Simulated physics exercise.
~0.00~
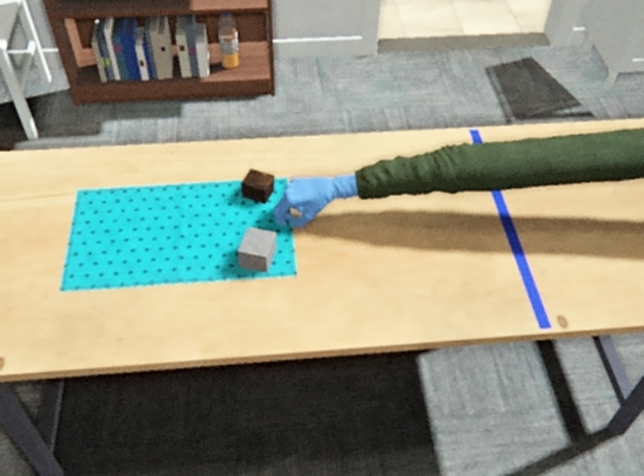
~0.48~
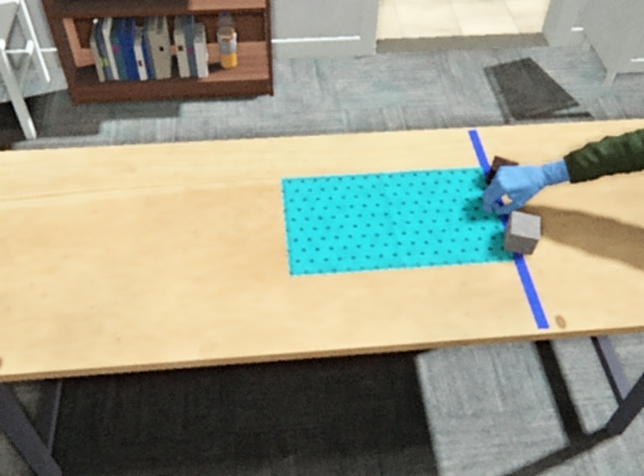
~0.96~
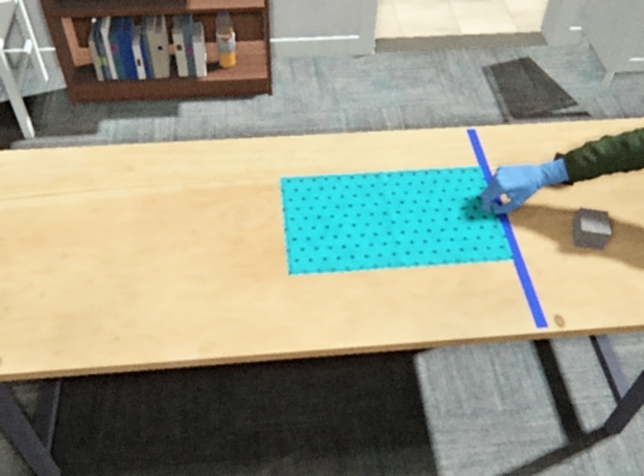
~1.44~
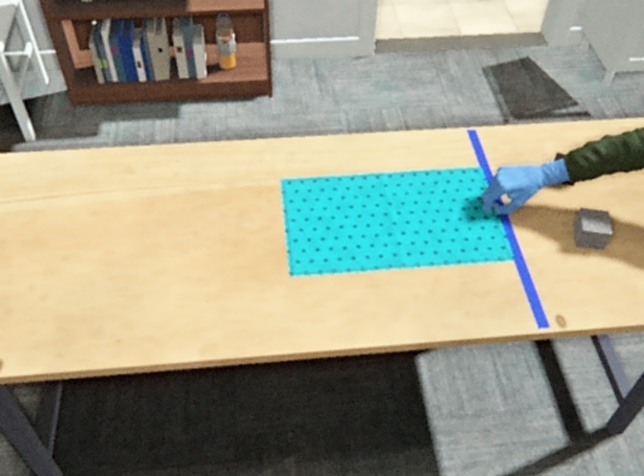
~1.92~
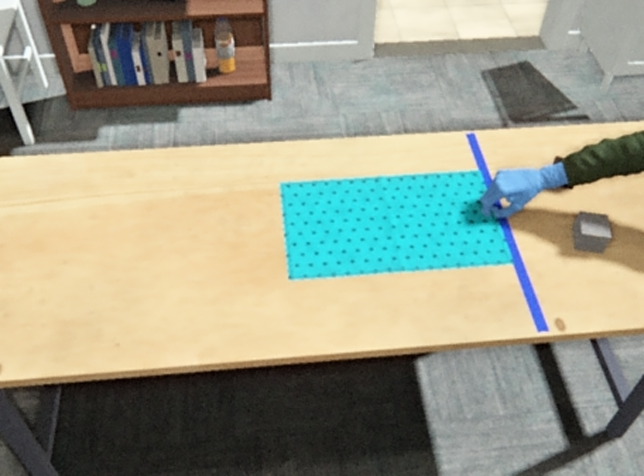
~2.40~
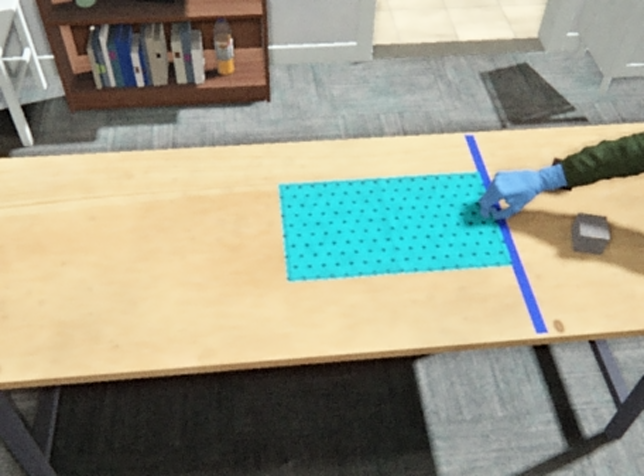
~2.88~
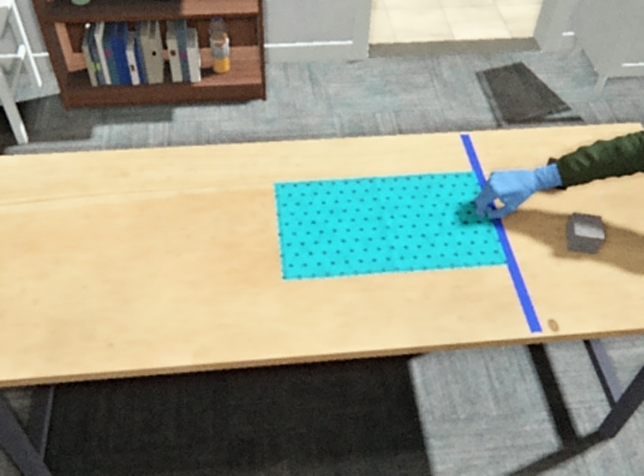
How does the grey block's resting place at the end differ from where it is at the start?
At the start the grey block sits on the right end of the turquoise runner, well to the left of the blue line. At the end it rests on the bare tabletop to the right of the line, off the runner.
